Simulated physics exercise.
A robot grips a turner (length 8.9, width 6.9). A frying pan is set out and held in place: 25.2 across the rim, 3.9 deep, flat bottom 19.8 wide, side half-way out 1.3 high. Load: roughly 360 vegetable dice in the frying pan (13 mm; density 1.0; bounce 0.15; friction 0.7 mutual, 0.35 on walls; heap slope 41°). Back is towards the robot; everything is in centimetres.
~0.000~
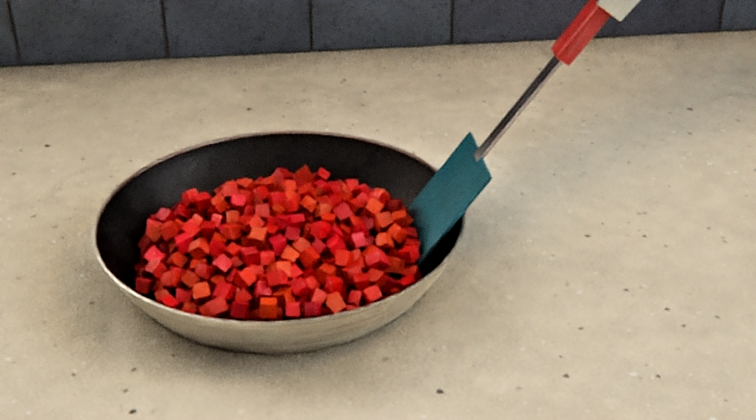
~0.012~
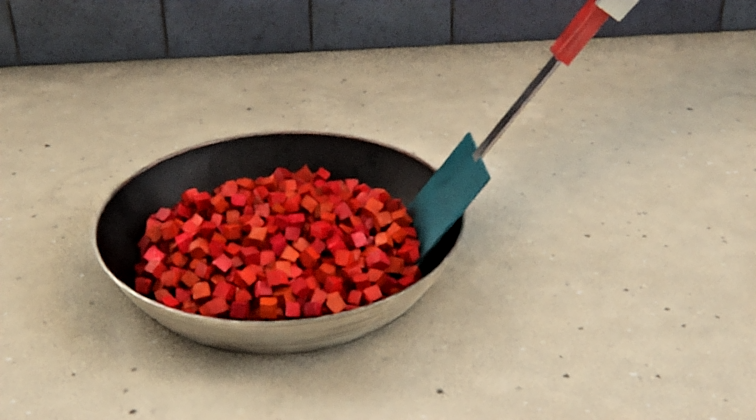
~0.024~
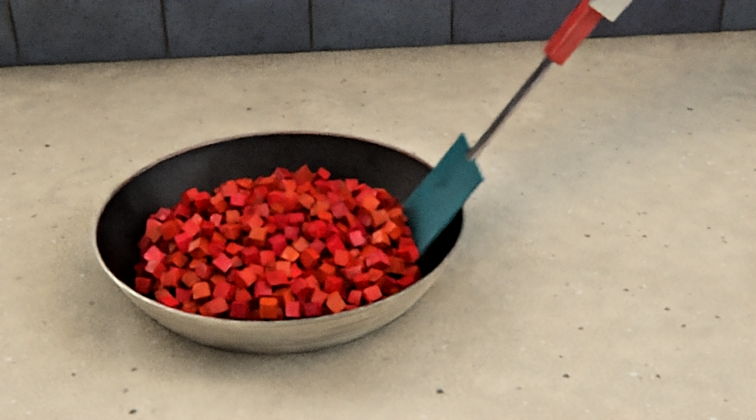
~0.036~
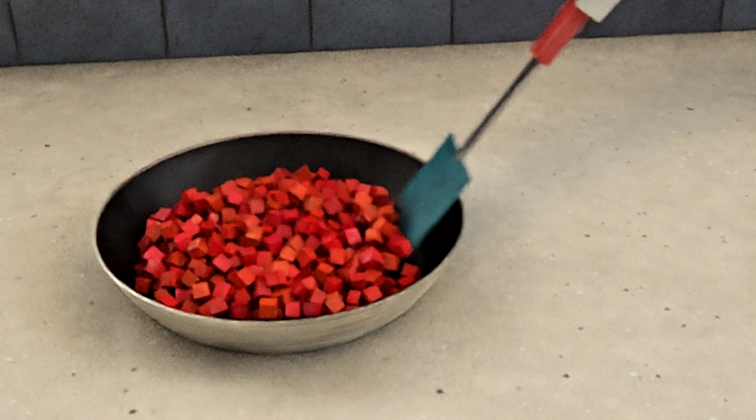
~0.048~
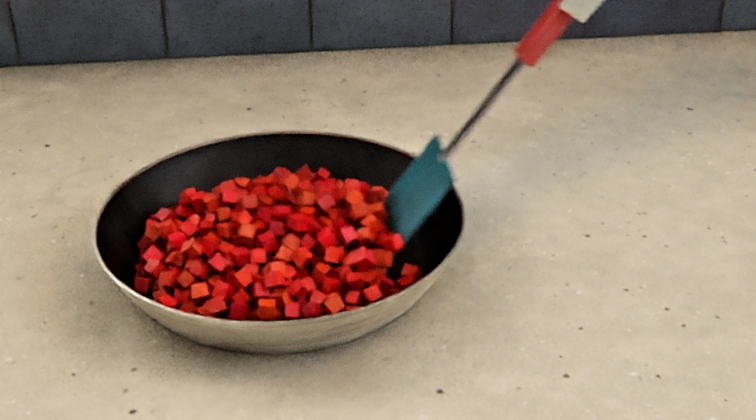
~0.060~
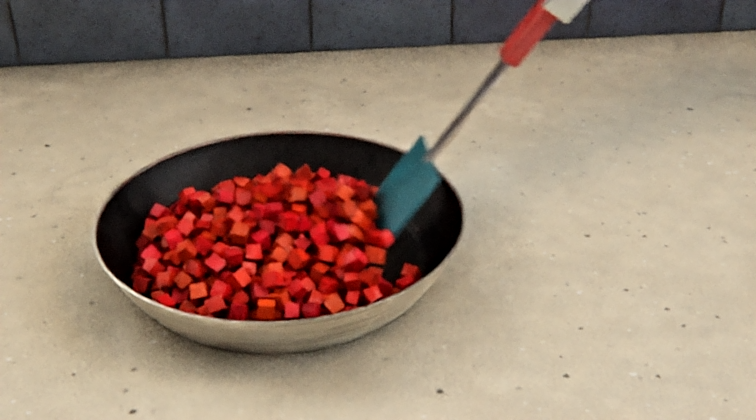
On a speckled stone countertop, a teal-bladed turner rests at the right side of a frying pan of red and orange dice, then slides left, pushing the nearest pieces inward and baring some of the dark pan.
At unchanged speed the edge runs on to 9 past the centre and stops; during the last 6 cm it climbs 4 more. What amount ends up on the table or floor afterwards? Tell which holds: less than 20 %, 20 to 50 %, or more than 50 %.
What holds is 20 to 50 %.
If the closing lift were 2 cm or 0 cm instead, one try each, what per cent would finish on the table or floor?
Estimates, in order: 25 % then 20 %.
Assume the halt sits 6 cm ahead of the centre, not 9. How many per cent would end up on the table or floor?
My guess would be around 20 per cent.
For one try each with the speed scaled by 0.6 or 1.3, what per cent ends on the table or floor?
The two tries give roughly 20 and 30 in a hundred.
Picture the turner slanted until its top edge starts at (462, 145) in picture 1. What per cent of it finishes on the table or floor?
30 percent or so.
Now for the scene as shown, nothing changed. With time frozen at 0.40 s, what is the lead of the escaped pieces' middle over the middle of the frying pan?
Roughly 20 centimetres ahead.
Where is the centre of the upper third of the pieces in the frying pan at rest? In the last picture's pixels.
The centre sits close to (203, 237).
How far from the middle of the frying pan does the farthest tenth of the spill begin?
That's near 35 cm.
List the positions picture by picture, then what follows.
In the first frame, turner top edge at (481, 154), sloping 54°; upper third of the load around (283, 230), from x 145 to 410, top at y 175; 364 in the frying pan.
In the second frame, turner top edge at (480, 154), sloping 54°; upper third of the load around (283, 230), from x 145 to 410, top at y 175.
In the third frame, turner top edge at (473, 154), sloping 54°; upper third of the load around (290, 225), from x 145 to 410, top at y 175.
In the fourth frame, turner top edge at (461, 155), sloping 54°; upper third of the load around (291, 224), from x 145 to 410, top at y 175.
In the fifth frame, turner top edge at (445, 156), sloping 54°; upper third of the load around (289, 223), from x 145 to 410, top at y 175.
In the sixth frame, turner top edge at (430, 157), sloping 54°; upper third of the load around (285, 222), from x 140 to 410, top at y 170; 364 in the frying pan.
After 0.12 s, sloping 54°, highest piece 6 above the table; 364 in the frying pan.
After 0.17 s, sloping 54°, highest piece 7 above the table; 364 in the frying pan.
After 0.40 s, sloping 54°, highest piece 11 above the table; 260 in the frying pan, 68 on the table or floor, 36 on the blade or in flight.
After 1.45 s, sloping 54°, highest piece 4 above the table; 260 in the frying pan, 104 on the table or floor.
At rest, 260 in the frying pan, 104 on the table or floor. That is 29 % on the table or floor.
